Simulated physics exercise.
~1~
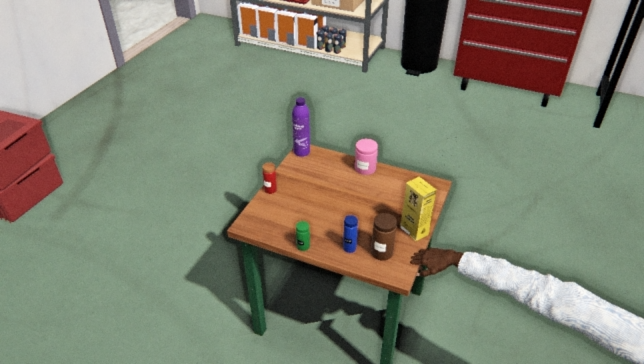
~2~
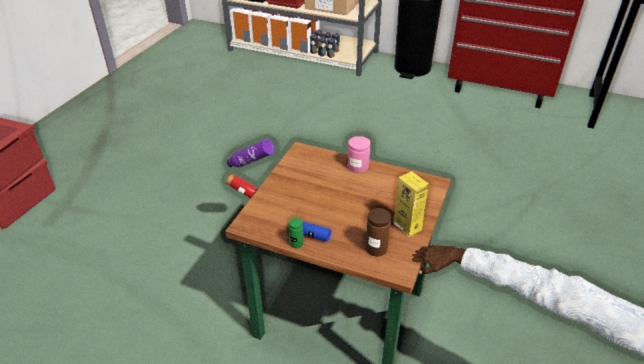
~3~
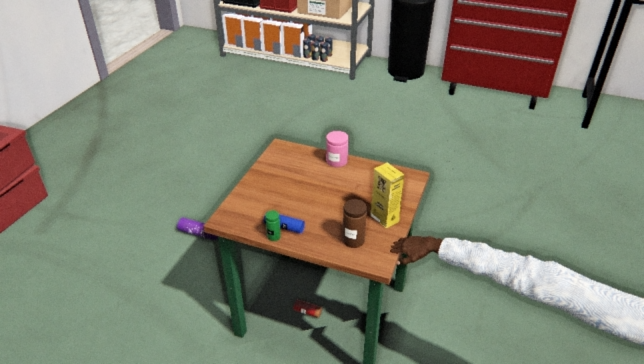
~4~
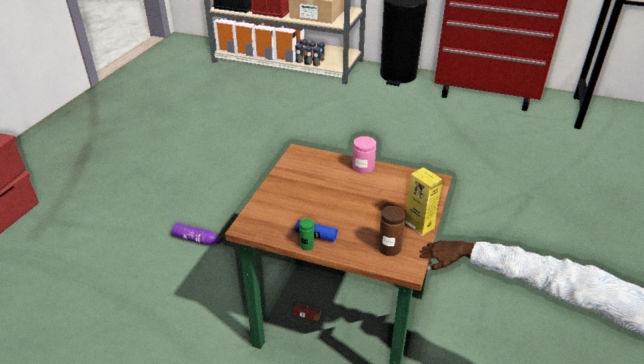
In a garage-like room with a green floor, a small wooden table with green legs holds seven closed containers, while a dark-skinned hand in a white sleeve rests at its right edge. The table jolts, and the purple bottle and red shaker tumble off the left side as the blue shaker tips over beside the green one. The table shifts left, then back to the right, with the hand staying at its edge. At the end, the purple bottle and red shaker lie on the floor, the blue shaker lies on its side on the tabletop, and the yellow carton, brown jar, pink jar and green shaker still stand.
